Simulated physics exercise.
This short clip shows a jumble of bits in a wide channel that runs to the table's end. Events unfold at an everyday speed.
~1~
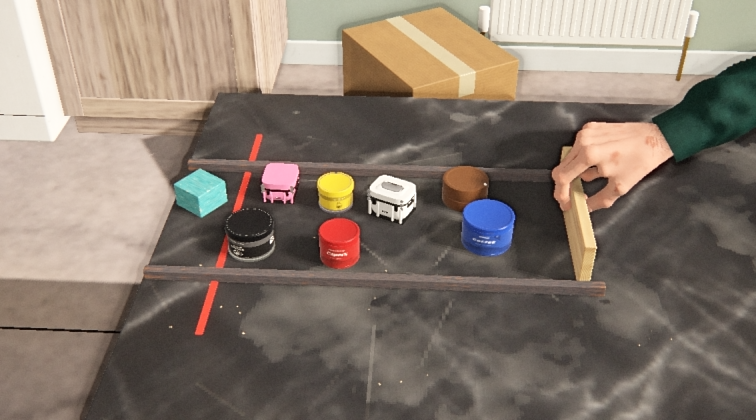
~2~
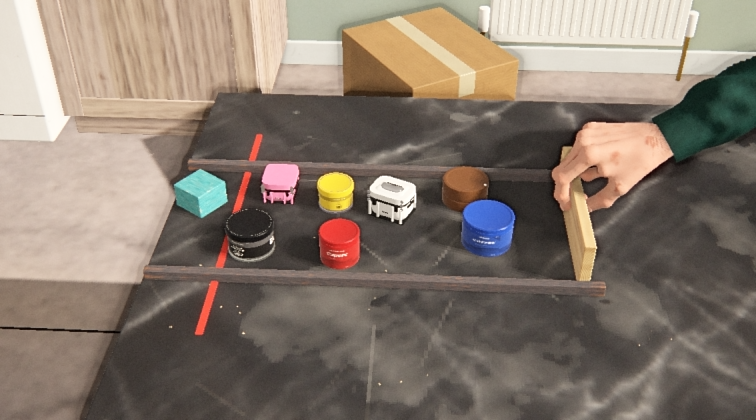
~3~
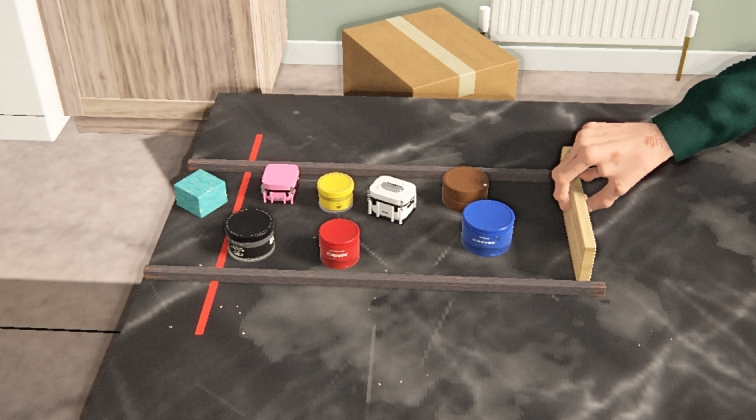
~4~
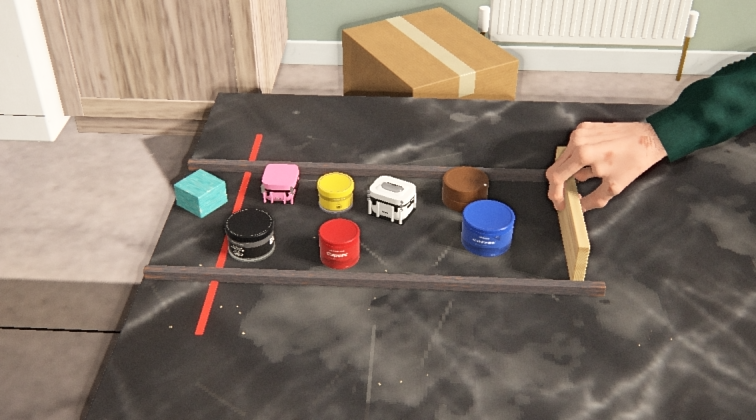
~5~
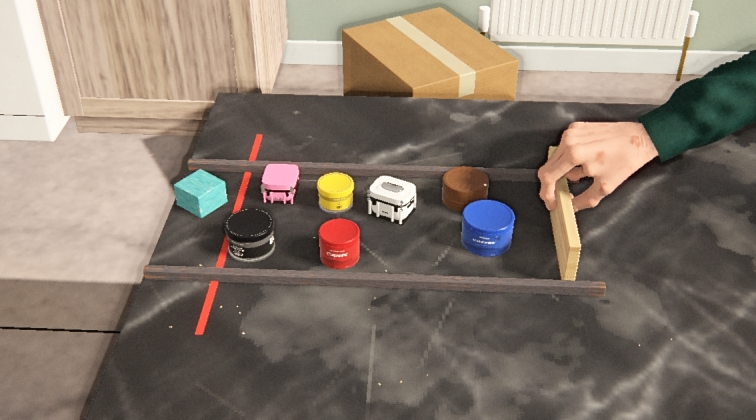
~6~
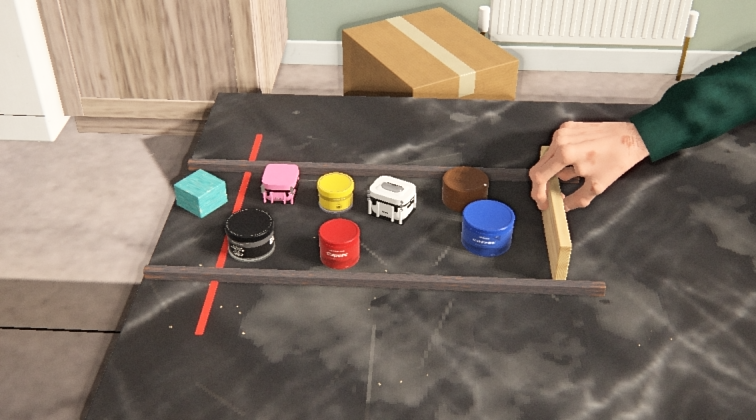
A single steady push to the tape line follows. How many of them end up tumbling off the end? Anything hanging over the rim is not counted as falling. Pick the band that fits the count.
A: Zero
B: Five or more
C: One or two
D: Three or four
(C) One or two.
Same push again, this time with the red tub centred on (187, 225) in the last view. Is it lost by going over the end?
In that case it plunges.
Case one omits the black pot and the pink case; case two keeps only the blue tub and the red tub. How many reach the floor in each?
Count: 1 (first case); 1 (second).
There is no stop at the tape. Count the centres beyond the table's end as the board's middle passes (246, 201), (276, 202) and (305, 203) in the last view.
Over the end: 2, 0, 0.
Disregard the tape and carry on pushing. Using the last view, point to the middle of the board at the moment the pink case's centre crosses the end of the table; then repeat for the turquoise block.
About (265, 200), and (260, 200) for the other.
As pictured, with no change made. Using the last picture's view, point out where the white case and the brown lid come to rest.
Same order as the question: First (193, 195), second (221, 179).
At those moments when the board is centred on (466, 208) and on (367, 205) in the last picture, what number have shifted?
It comes to 2 for the first spot, 6 for the other.
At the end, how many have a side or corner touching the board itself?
It touches 3.
Early on, none off yet; turquoise block at rest near (201, 193); black pot at rest near (250, 235); pink case at rest near (281, 184).
Finally, the number that fall off is one or two; lost, pink case and turquoise block.
